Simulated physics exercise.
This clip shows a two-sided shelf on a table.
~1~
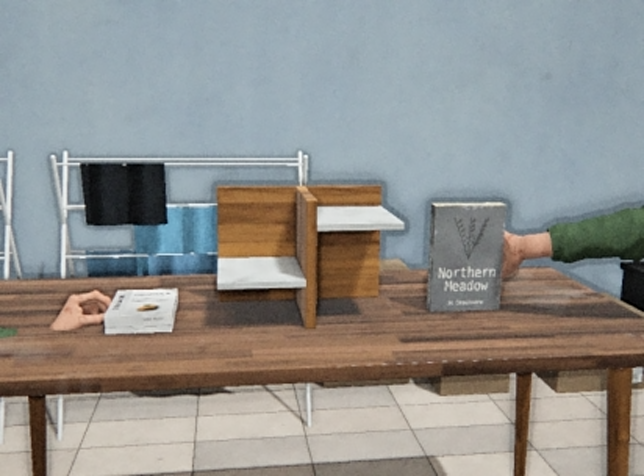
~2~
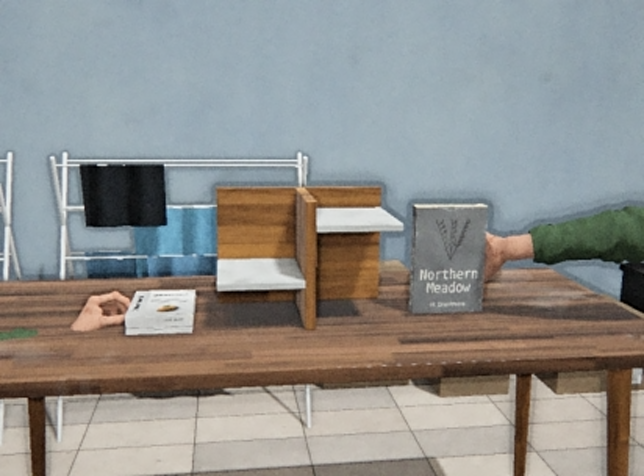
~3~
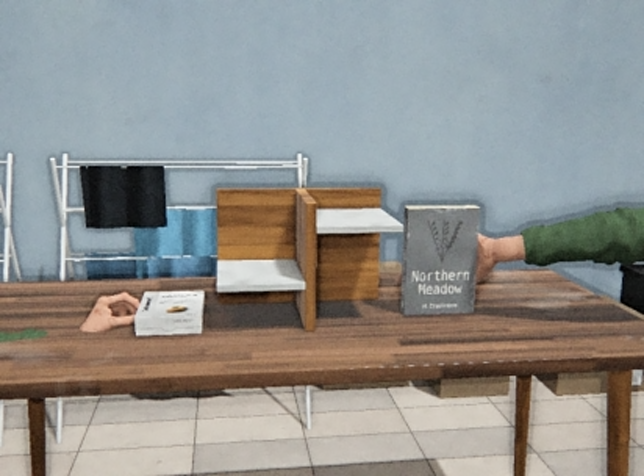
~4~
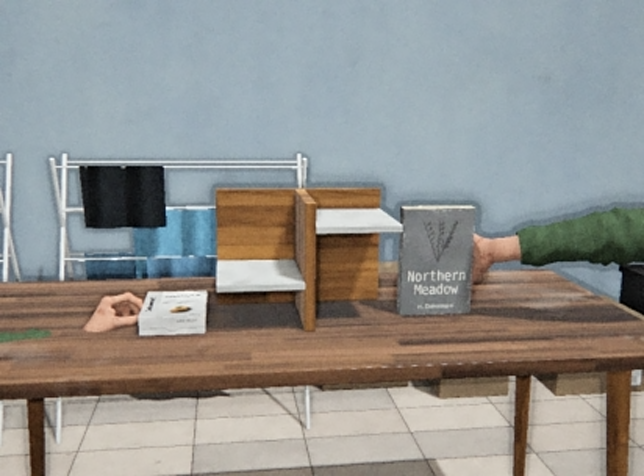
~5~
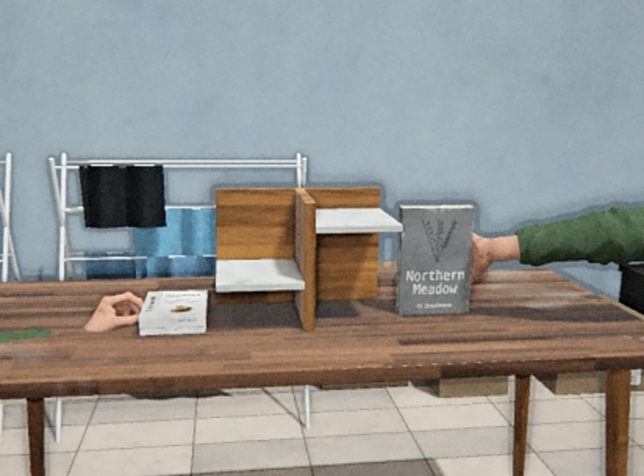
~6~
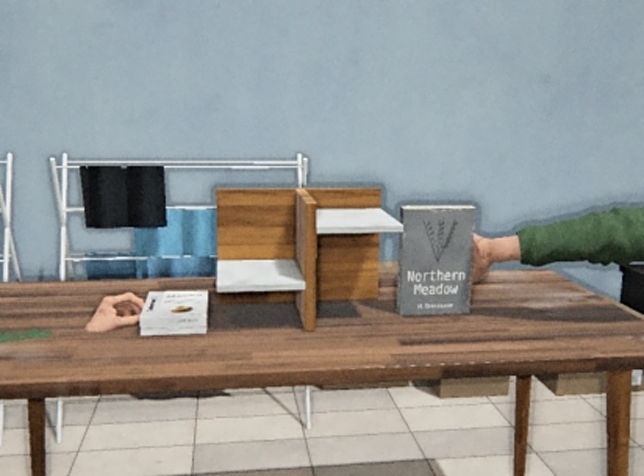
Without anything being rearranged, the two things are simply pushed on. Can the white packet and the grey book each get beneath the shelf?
Per item - white packet: Yes, it gets beneath; grey book: No, it is blocked.
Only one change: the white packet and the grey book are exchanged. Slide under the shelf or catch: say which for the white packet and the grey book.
The white packet passes beneath, while the grey book snags.
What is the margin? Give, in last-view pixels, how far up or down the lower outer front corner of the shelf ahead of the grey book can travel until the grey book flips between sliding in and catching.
Move it 16 pixels upward and it flips.
Then, 0.40 s past the last view, white packet sliding up to the opening near (204, 311); grey book stopped at the opening near (425, 261).
Then, 0.76 s past the last view, white packet part of the way in near (243, 310); grey book stopped at the opening near (425, 261).
Finally, the white packet clears the shelf, near (255, 309); the grey book is too tall, near (425, 261).
